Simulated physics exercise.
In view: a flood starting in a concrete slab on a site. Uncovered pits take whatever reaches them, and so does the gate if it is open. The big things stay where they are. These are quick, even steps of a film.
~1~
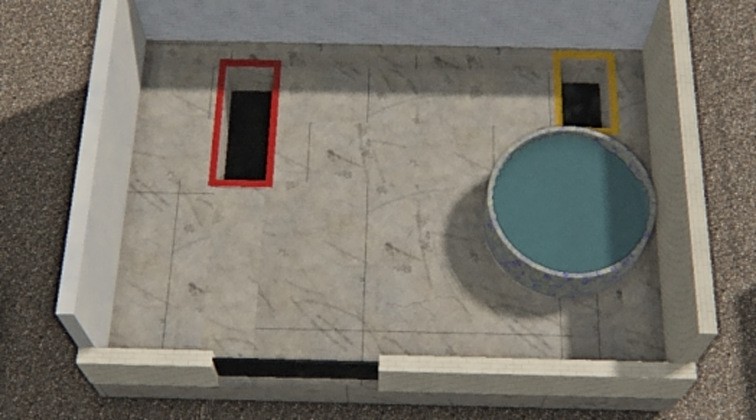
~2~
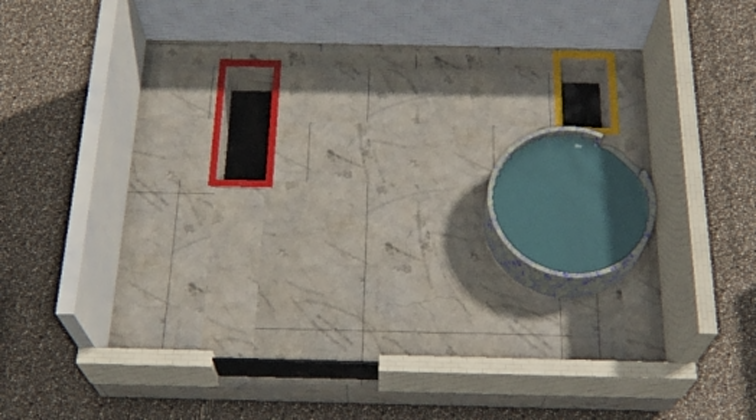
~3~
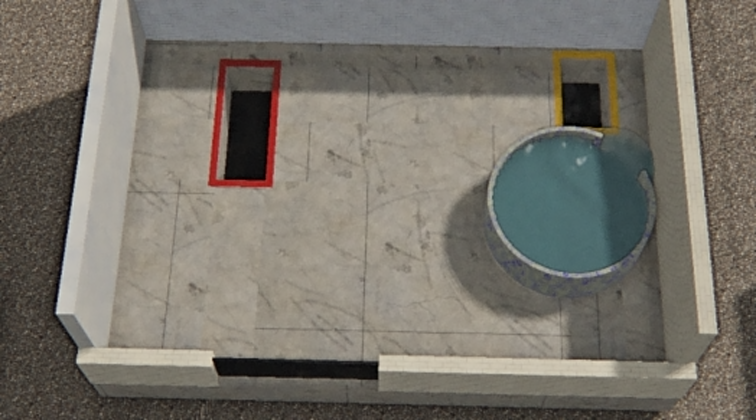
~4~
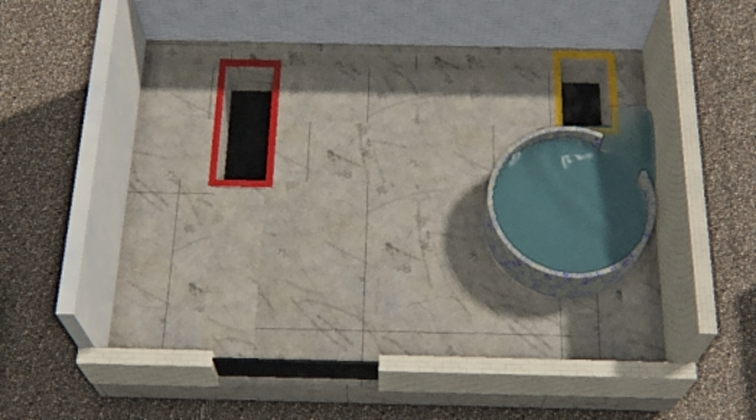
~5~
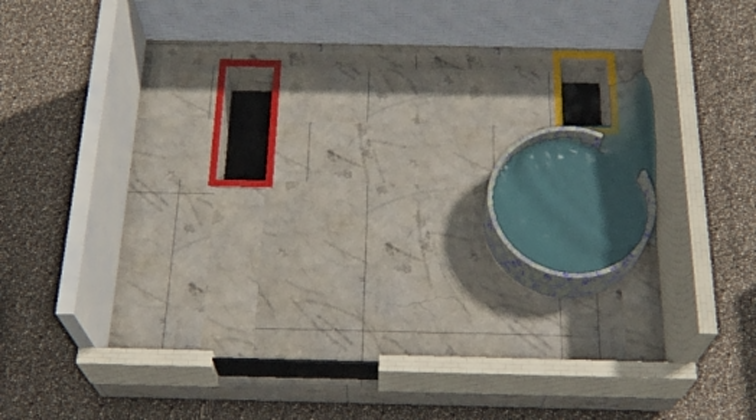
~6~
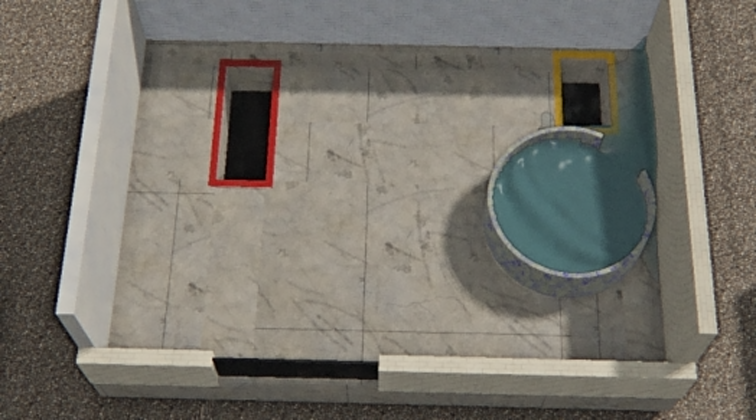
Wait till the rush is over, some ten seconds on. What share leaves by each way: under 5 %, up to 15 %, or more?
In the end: The gate takes not even 5 %; the red pit takes not even 5 %; the yellow pit takes above 15 %.
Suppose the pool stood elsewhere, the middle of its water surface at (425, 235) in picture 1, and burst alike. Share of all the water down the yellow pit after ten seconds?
Parts in a hundred: Yellow 55.
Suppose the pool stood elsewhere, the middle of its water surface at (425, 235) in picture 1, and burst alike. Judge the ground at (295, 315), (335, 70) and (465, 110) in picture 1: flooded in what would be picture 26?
In that order: Not flooded, covered, covered.
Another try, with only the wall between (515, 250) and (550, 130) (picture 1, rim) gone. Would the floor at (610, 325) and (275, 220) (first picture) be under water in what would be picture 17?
One after the other: No water, under water.
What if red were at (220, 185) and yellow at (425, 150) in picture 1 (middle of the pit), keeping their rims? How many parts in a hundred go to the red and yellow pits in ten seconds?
In per cent: Red 15, yellow 20.
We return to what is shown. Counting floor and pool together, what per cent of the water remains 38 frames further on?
Some 52 per cent.
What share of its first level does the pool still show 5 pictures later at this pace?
I make it 74 per cent.
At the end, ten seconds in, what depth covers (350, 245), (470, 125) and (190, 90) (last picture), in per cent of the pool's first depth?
About 2, 0 and 0 per cent.
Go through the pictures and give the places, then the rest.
The first picture shows still water in the pool at (571, 202).
In the second picture, water pours out on the pool's far side and has run to a hidden place.
In the third picture, water pours out on the pool's far side and has run to (621, 132).
In the fourth picture, the front is at (645, 110), out from the gap on the pool's far side.
In the fifth picture, the front is at (642, 76), out from the gap on the pool's far side.
In the sixth picture, water pours out on the pool's far side and has run to (640, 51).
A moment on, water covers 10 % of the floor; the gate 0 %, the red pit 0 %, the yellow pit 6 %.
Next, water covers 10 % of the floor; the gate 0 %, the red pit 0 %, the yellow pit 17 %.
Then, water covers 20 % of the floor; the gate 0 %, the red pit 0 %, the yellow pit 31 %.
Later, water covers 30 % of the floor; the gate 0 %, the red pit 1 %, the yellow pit 47 %.
In the end, water covers 35 % of the floor; the gate 0 %, the red pit 1 %, the yellow pit 61 %.
